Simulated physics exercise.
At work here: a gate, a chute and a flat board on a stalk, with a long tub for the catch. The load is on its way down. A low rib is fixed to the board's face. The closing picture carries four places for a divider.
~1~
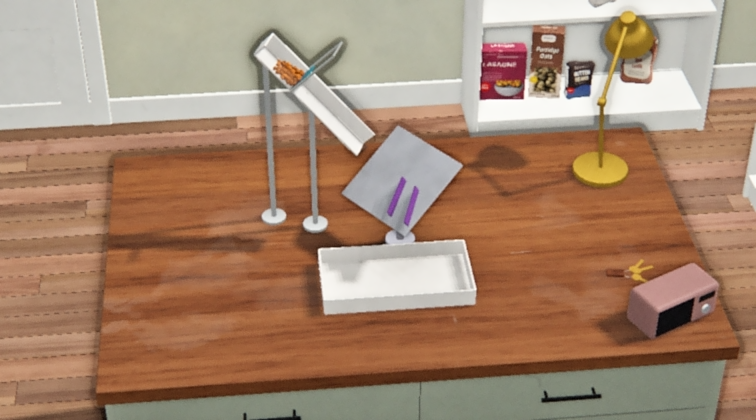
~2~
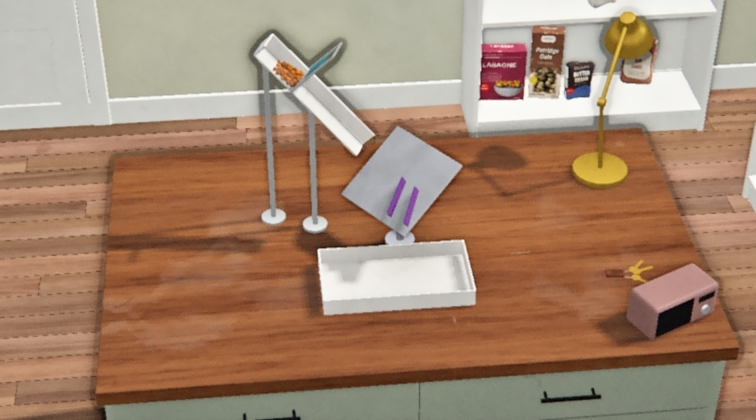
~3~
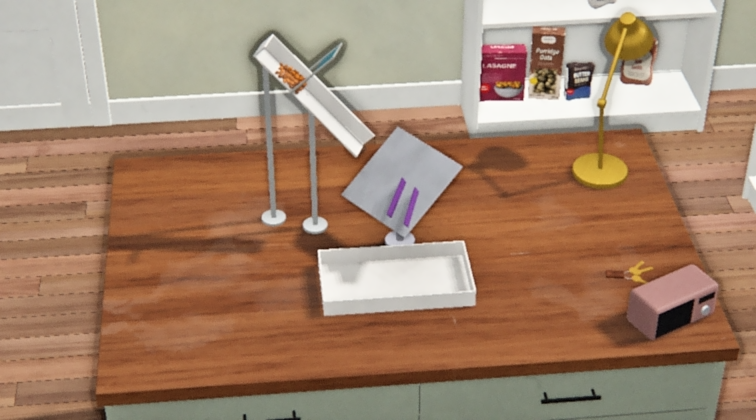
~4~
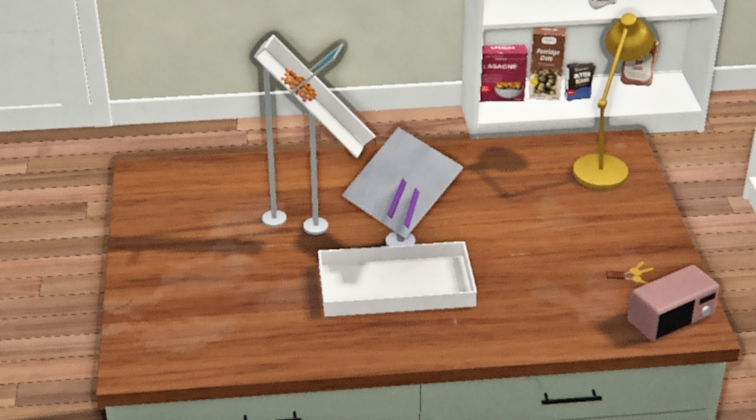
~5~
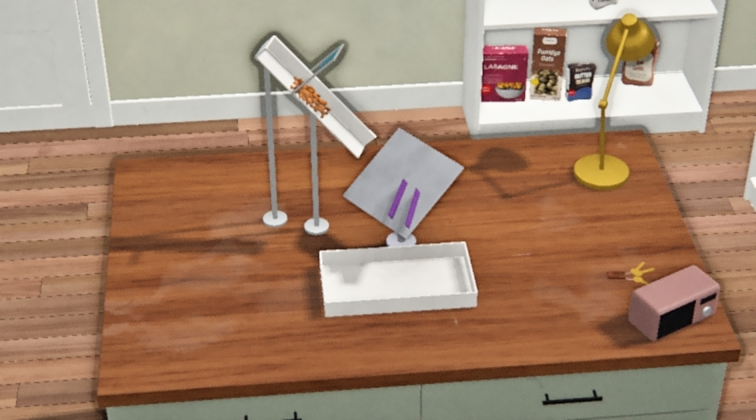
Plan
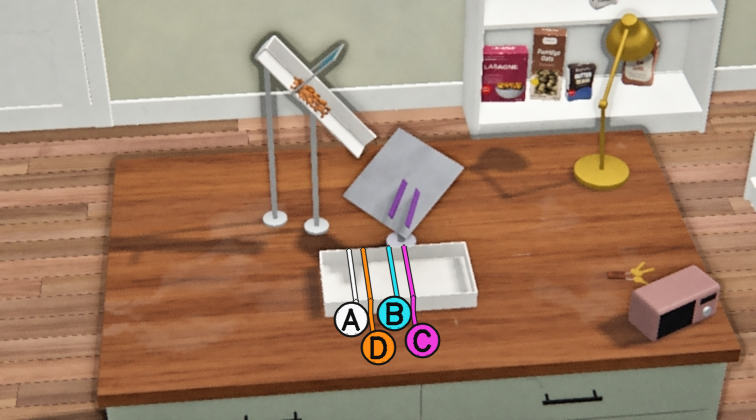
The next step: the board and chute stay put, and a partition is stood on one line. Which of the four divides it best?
I would pick line D.
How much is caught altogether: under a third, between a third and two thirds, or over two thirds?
About that: Over two thirds.
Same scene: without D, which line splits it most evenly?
A.
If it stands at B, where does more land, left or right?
Left.
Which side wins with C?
Left.
On the marked copy, line A crosses the front rim at (355, 300); line B crosses the front rim at (397, 297); line C crosses the front rim at (413, 296); line D crosses the front rim at (370, 299).
Choosing A, of what is caught, about a tenth on the left of the divider, the larger part on the right.
Choosing B, of what is caught, almost all on the left of the divider, just a few on the right.
Choosing C, of what is caught, every piece on the left of the divider, not one piece on the right.
Choosing D, of what is caught, roughly two thirds on the left of the divider, roughly a third on the right.
